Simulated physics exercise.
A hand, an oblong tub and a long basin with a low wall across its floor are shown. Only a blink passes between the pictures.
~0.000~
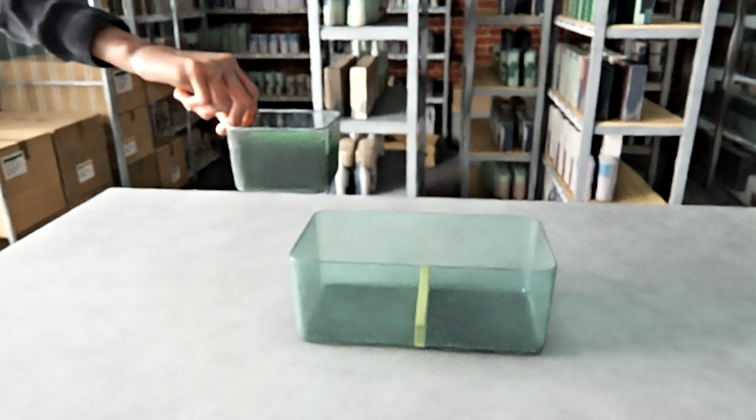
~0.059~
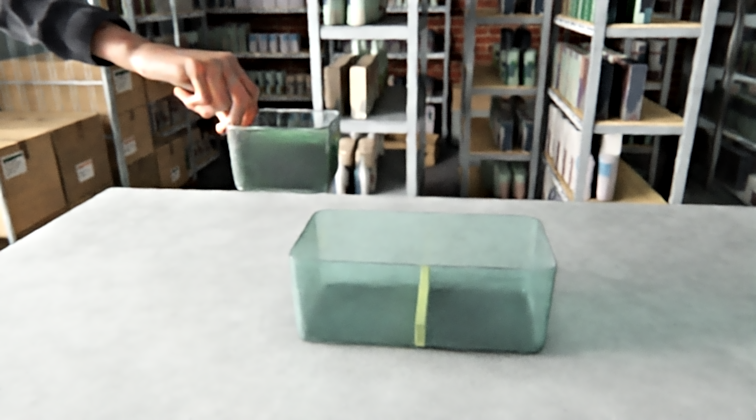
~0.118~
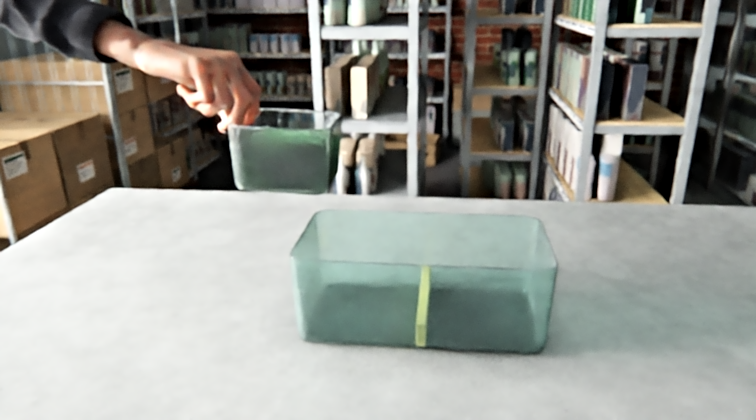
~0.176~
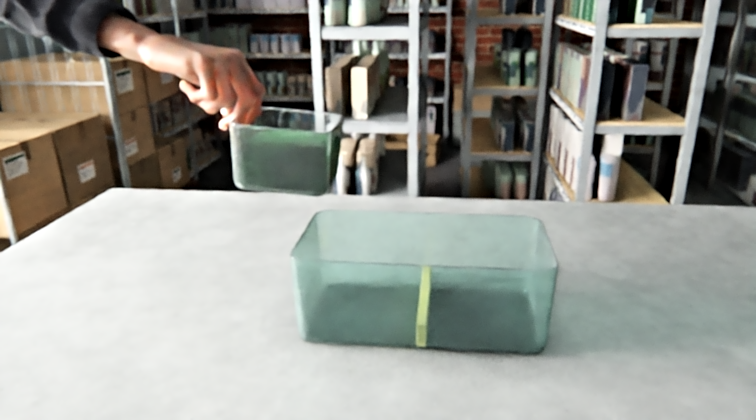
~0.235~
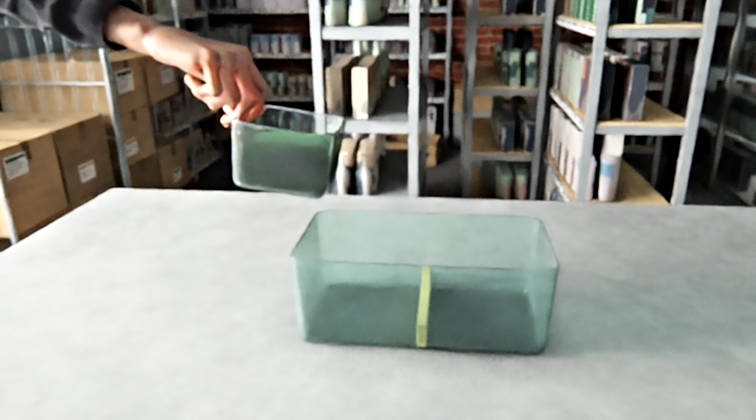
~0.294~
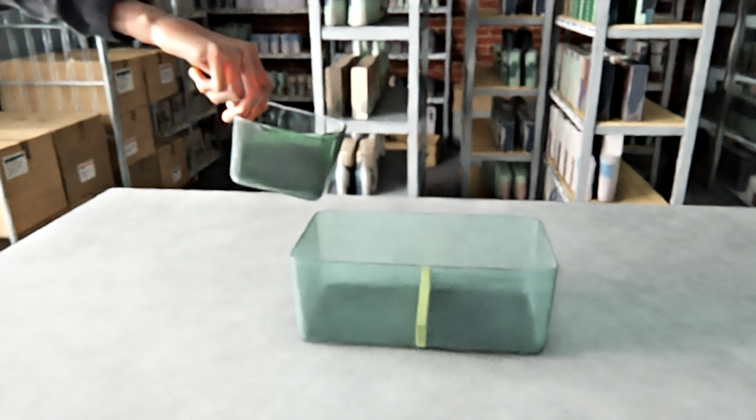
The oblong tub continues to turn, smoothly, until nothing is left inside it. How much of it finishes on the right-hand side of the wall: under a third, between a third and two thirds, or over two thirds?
Well, the amount right of the wall falls short of a third.
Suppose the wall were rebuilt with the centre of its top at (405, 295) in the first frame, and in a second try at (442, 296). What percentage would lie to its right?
Try 1: Some 15 %; try 2: 10 %.
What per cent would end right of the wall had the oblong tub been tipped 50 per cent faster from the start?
Near 15 %.
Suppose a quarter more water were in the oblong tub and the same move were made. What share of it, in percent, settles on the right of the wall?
Near 15 %.
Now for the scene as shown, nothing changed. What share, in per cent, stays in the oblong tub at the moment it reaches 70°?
About 60 %.
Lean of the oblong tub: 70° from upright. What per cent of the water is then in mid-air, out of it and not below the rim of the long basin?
Airborne share: Approx. 25 %.
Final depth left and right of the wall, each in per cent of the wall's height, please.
Levels: Left around 70 per cent, right around 10 per cent.
Then, 0.76 s in, the tilt is 70° and 62 per cent is still to pour, 12 is left of the wall and 0 right of it.
Then, 1.10 s in, the tilt is 108° and 9 per cent is still to pour, 78 is left of the wall and 5 right of it.
Then, 1.46 s in, the tilt is 117° and 0 per cent is still to pour, 91 is left of the wall and 9 right of it.
Then, 1.85 s in, the tilt is 117° and 0 per cent is still to pour, 91 is left of the wall and 9 right of it.
Finally, 91 per cent lies left of the wall, 9 right of it and 0 outside.
